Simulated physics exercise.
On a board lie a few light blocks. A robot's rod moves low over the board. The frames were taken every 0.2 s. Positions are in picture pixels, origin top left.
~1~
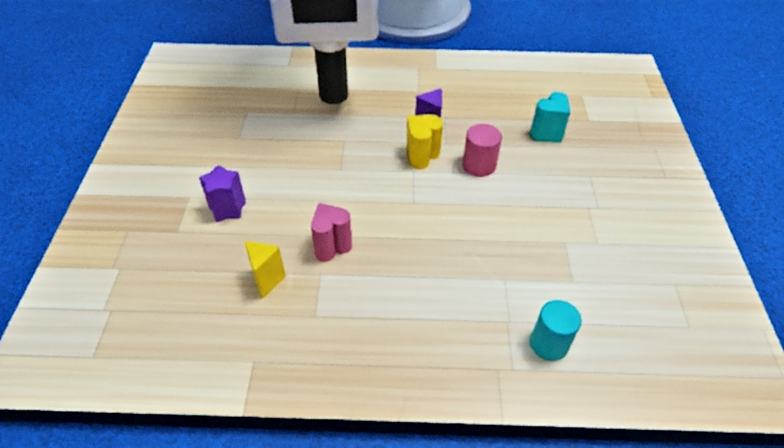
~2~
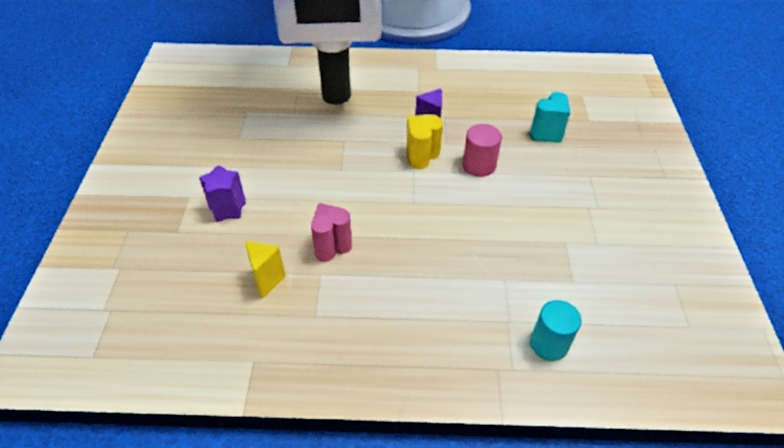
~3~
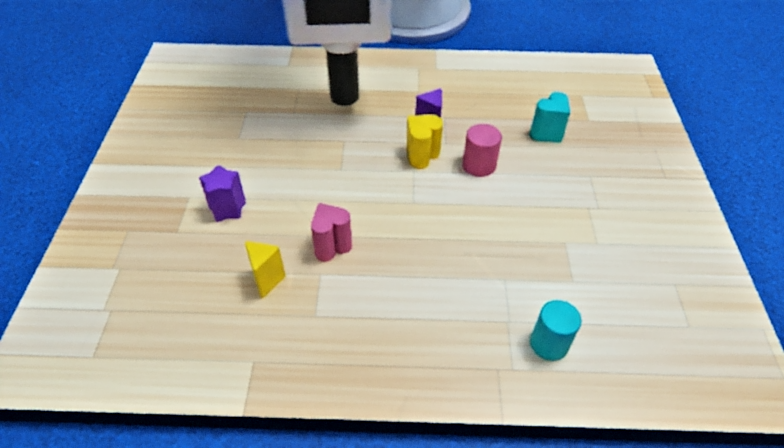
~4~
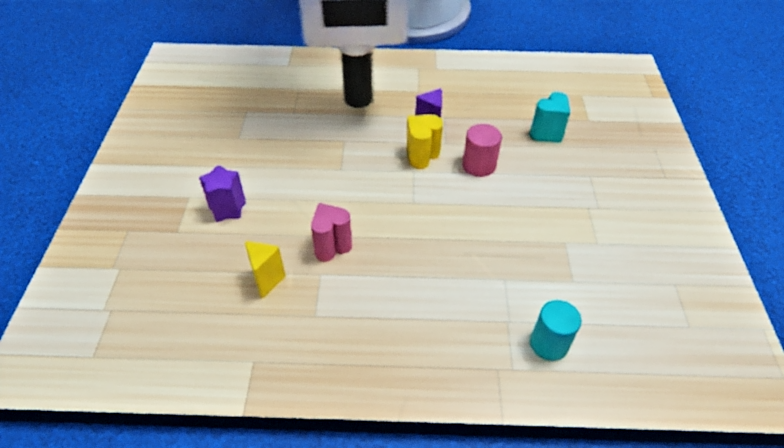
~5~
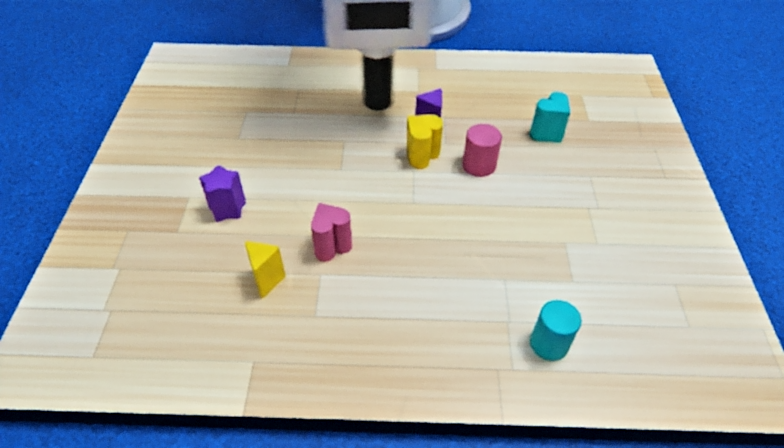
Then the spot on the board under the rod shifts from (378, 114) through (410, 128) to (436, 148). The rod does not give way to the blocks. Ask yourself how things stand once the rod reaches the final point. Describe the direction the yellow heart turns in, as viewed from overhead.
Looking from above, the answer is clockwise.
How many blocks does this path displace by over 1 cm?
Two blocks move.
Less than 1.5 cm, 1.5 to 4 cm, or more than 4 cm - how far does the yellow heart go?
Distance: Between 1.5 and 4 cm.
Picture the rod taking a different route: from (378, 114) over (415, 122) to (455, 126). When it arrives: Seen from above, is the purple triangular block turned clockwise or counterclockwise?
Answer: Against the clock.
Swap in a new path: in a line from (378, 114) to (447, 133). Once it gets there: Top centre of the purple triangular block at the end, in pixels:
Near (476, 105).
On the path given first. Halfway along, rod at (411, 115); purple triangular block at (443, 98), turned 20° anticlockwise.
At the end, rod at (437, 136); yellow heart at (429, 137), turned 35° clockwise; purple triangular block at (455, 103), turned 100° anticlockwise; pink cylinder in place.
